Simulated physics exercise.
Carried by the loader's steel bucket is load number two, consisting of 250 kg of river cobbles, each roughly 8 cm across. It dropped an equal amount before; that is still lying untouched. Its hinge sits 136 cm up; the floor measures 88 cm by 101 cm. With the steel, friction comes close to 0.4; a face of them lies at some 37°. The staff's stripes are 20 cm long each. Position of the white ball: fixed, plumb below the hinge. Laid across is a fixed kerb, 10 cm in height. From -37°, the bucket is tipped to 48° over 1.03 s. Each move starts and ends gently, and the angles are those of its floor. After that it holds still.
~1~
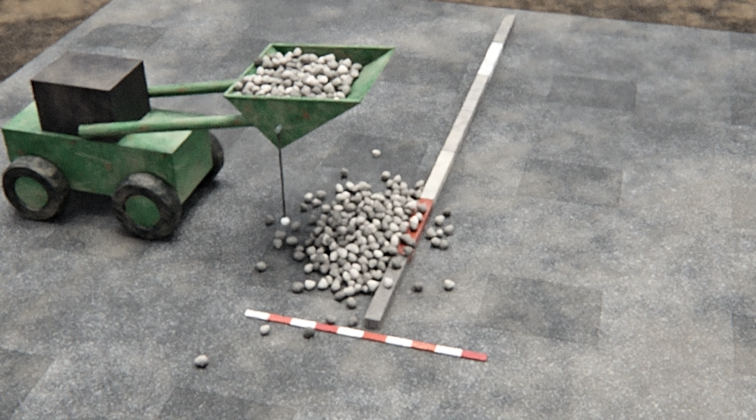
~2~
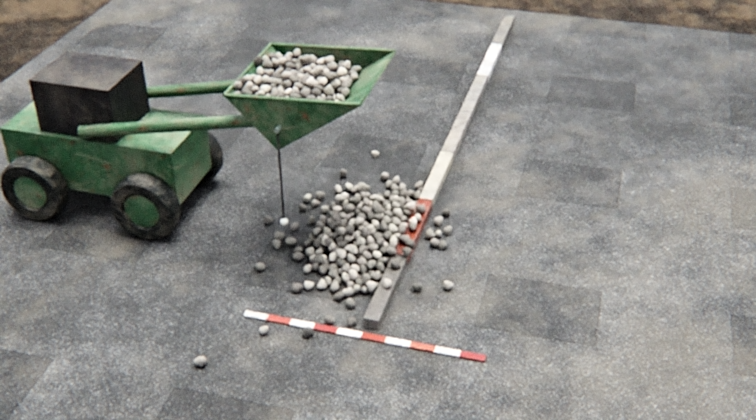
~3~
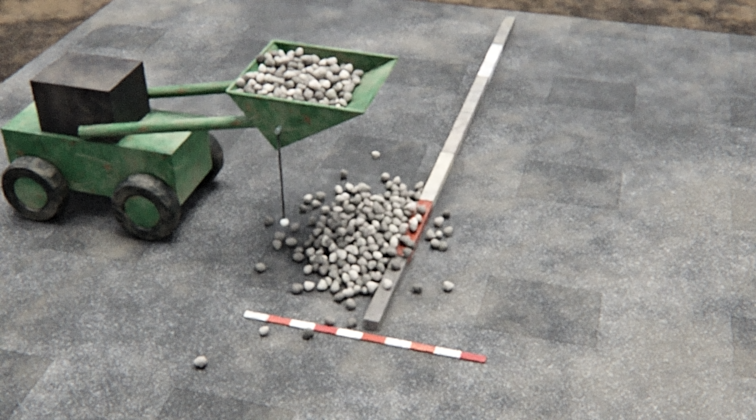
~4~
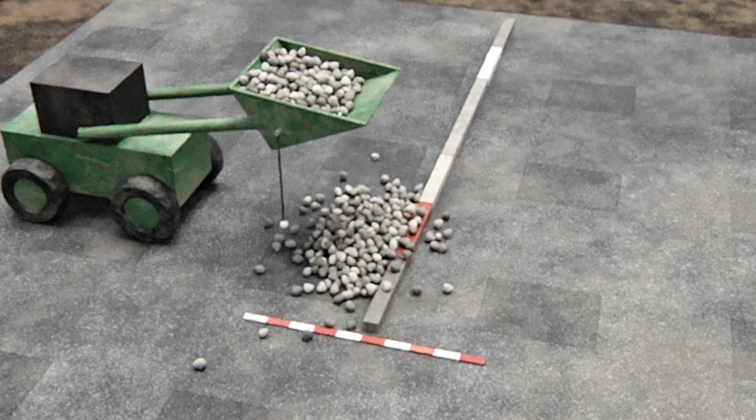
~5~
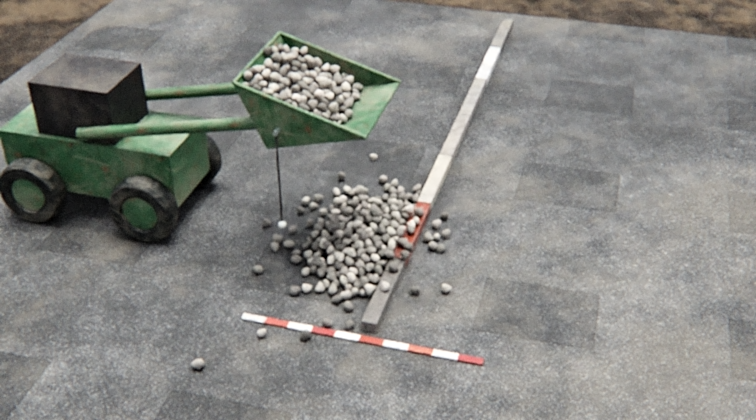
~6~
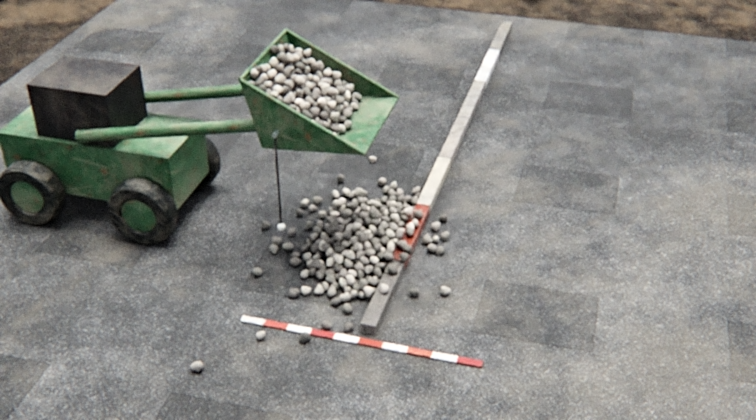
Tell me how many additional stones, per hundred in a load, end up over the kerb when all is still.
Some 43 in every hundred.
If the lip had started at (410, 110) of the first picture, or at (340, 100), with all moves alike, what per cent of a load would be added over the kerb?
Around 90 percent, then around 20 percent.
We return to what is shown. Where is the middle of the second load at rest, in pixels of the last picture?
Their centre ends up near (398, 245).
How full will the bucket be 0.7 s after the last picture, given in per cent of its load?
About 45 percent.
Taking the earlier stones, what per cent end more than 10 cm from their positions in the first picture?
10 per cent.
Then, 0.3 s after the last picture the floor is at 35°; in per cent of one load, 100 in the bucket, 98 on this side of the kerb, 3 over the kerb; the foremost stones are at (437, 249).
Then, 0.7 s after the last picture the floor is at 48°; in per cent of one load, 46 in the bucket, 151 on this side of the kerb, 3 over the kerb; the foremost stones are at (437, 249).
Then, 1.0 s after the last picture the floor is at 48°; in per cent of one load, 0 in the bucket, 175 on this side of the kerb, 25 over the kerb; the foremost stones are at (470, 259).
Then, 3.6 s after the last picture the floor is at 48°; in per cent of one load, 0 in the bucket, 155 on this side of the kerb, 45 over the kerb; the foremost stones are at (589, 270). Net gain over the kerb, 43.
